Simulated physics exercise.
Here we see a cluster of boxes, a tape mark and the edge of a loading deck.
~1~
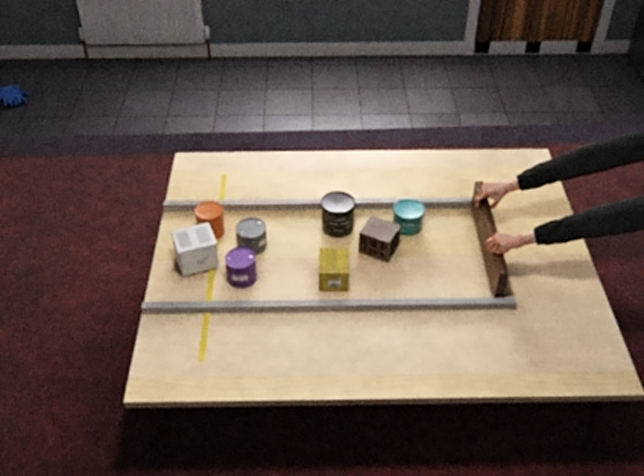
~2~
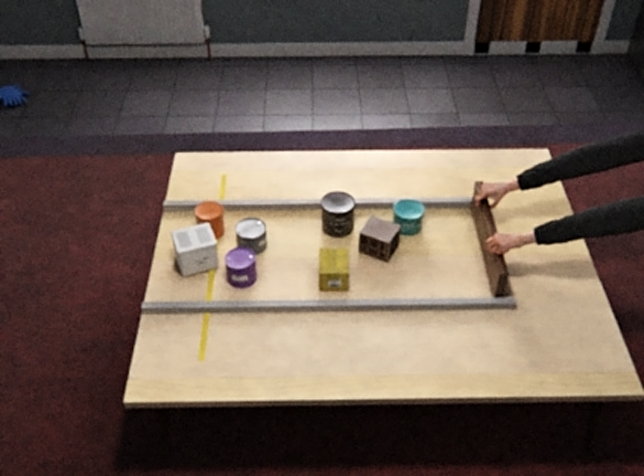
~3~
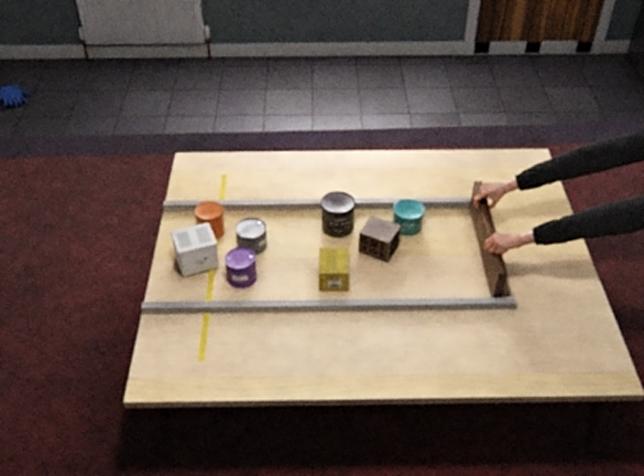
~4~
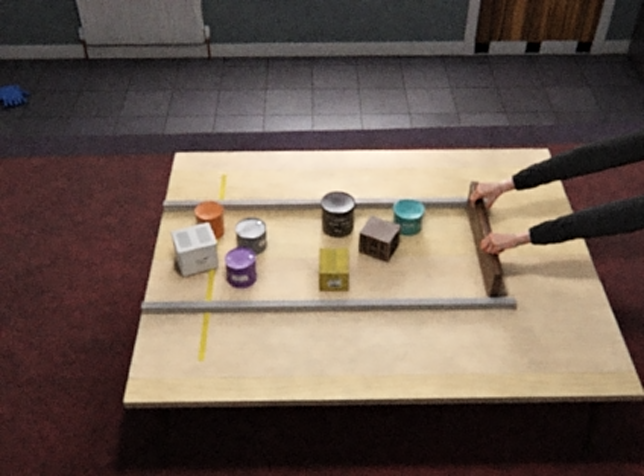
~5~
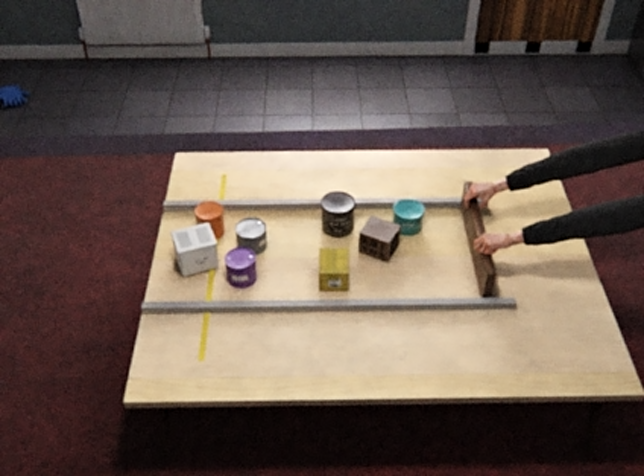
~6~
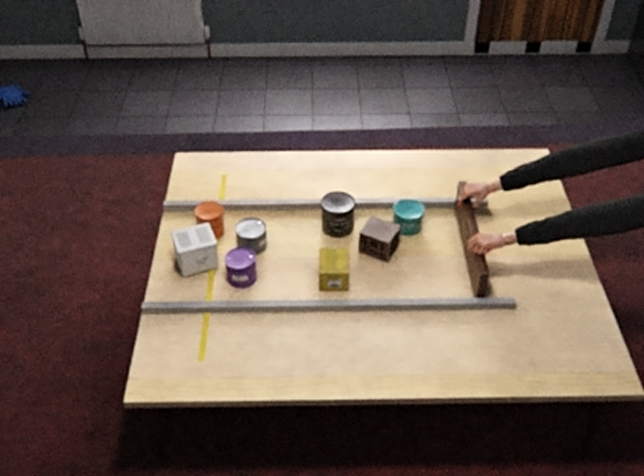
The footage shows boxes and round containers spread between two grey rails on a wooden board, with a yellow tape line at left, as two hands on the right slide a dark plank slightly leftward while the items stay still.
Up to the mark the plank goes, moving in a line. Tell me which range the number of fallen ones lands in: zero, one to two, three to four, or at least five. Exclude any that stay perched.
The range is one to two.
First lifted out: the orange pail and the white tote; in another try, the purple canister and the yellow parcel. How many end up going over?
It would be 0 and 1.
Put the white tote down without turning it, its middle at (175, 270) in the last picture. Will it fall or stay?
Result: The white tote ends up off.
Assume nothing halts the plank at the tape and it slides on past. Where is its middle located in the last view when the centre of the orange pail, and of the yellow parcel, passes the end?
The middle is at (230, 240) when it's the orange pail, and at (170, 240) when it's the yellow parcel.
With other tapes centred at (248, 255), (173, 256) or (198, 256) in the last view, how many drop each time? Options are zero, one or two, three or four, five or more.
Taking the places in the order asked: None, then five or over, then three or four.
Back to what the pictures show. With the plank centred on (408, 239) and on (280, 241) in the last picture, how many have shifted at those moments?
First position 1; second position 7.
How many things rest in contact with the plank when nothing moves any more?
The answer is 3.
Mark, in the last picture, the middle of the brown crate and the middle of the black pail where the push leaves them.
I'd say approximately (197, 247) and then (172, 209).
A little later, none off yet; white tote at rest near (196, 250); orange pail at rest near (210, 221); purple canister at rest near (241, 268).
When it is over, the number that fall off is one or two; down, orange pail and white tote.
